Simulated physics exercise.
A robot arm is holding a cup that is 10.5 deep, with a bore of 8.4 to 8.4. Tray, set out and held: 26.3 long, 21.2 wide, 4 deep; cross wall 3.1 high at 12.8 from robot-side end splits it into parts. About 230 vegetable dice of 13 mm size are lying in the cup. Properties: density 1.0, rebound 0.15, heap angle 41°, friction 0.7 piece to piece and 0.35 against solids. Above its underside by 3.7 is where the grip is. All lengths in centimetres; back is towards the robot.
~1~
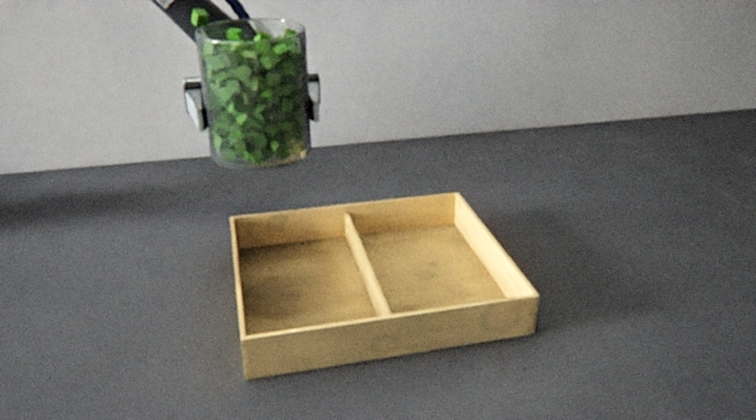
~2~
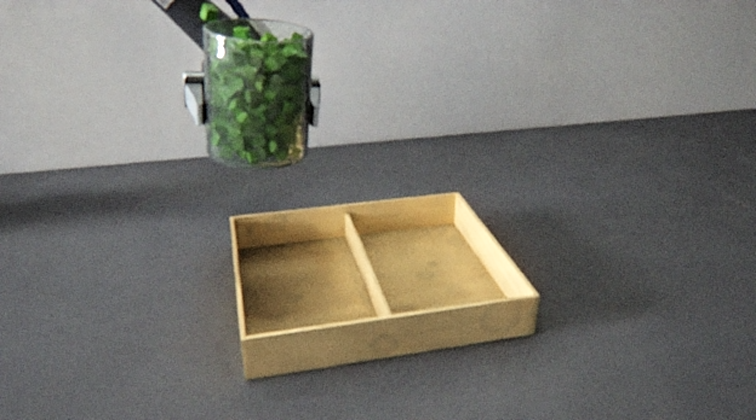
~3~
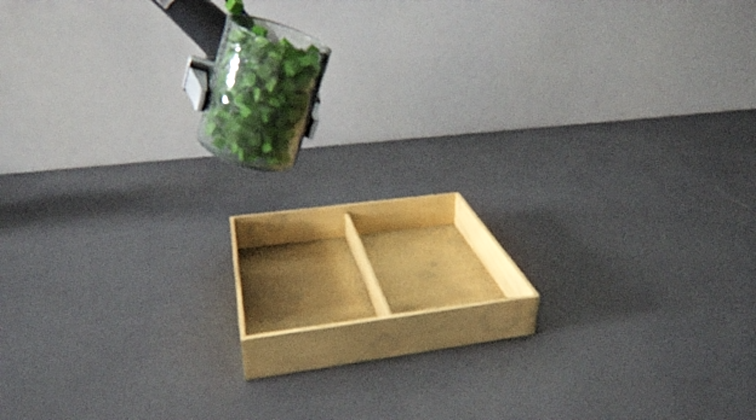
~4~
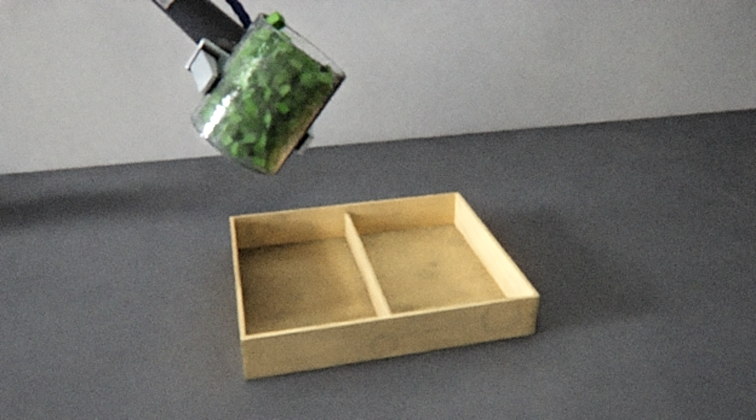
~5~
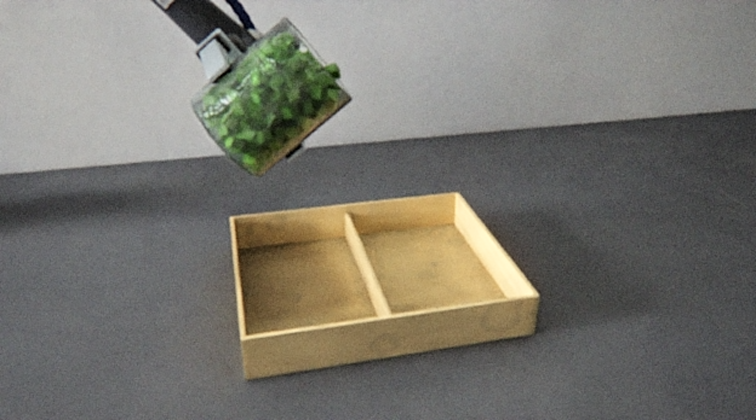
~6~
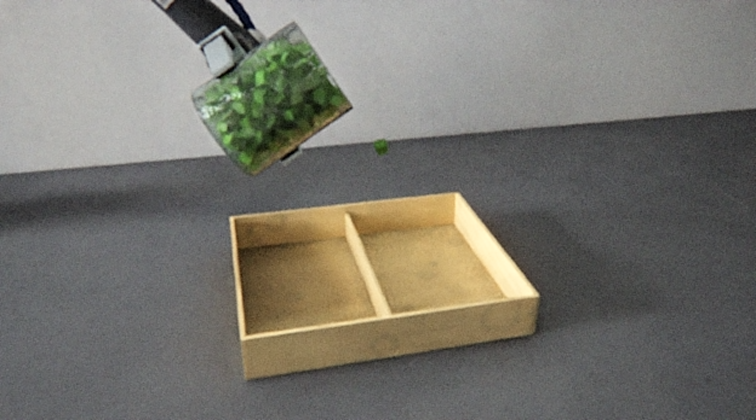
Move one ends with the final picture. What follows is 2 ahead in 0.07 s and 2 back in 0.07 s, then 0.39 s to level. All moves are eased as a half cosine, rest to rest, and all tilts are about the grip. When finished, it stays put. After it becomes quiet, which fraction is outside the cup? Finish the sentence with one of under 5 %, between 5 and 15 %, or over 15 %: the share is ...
The share is between 5 and 15 %.
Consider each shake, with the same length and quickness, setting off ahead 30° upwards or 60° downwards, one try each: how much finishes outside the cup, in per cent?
10 and 0 %.
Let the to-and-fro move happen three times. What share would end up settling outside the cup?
Estimate for that case: 15 %.
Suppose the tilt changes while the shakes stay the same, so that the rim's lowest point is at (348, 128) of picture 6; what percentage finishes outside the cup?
Roughly 15 percent, give or take.
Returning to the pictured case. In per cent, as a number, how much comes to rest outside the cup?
The share comes to around 8 per cent.
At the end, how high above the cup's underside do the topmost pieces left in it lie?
10.5 cm.
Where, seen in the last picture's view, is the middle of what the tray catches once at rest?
Near (431, 278).
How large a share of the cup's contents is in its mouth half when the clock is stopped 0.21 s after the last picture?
That share comes to roughly 45 percent.
Then, 0.21 s later, tilted 53° forward, highest piece 24 above the table; 218 in the cup, 1 in the far-side part, 14 in flight or on a rim.
Then, 0.42 s later, tilted 10° forward, highest piece 27 above the table; 215 in the cup, 18 in the far-side part.
Then, 0.73 s later, level, highest piece 27 above the table; 215 in the cup, 18 in the far-side part.
Then, 1.78 s later, level, highest piece 27 above the table; 215 in the cup, 18 in the far-side part.
At rest, 215 in the cup, 18 in the far-side part. That is 8 % outside the cup.
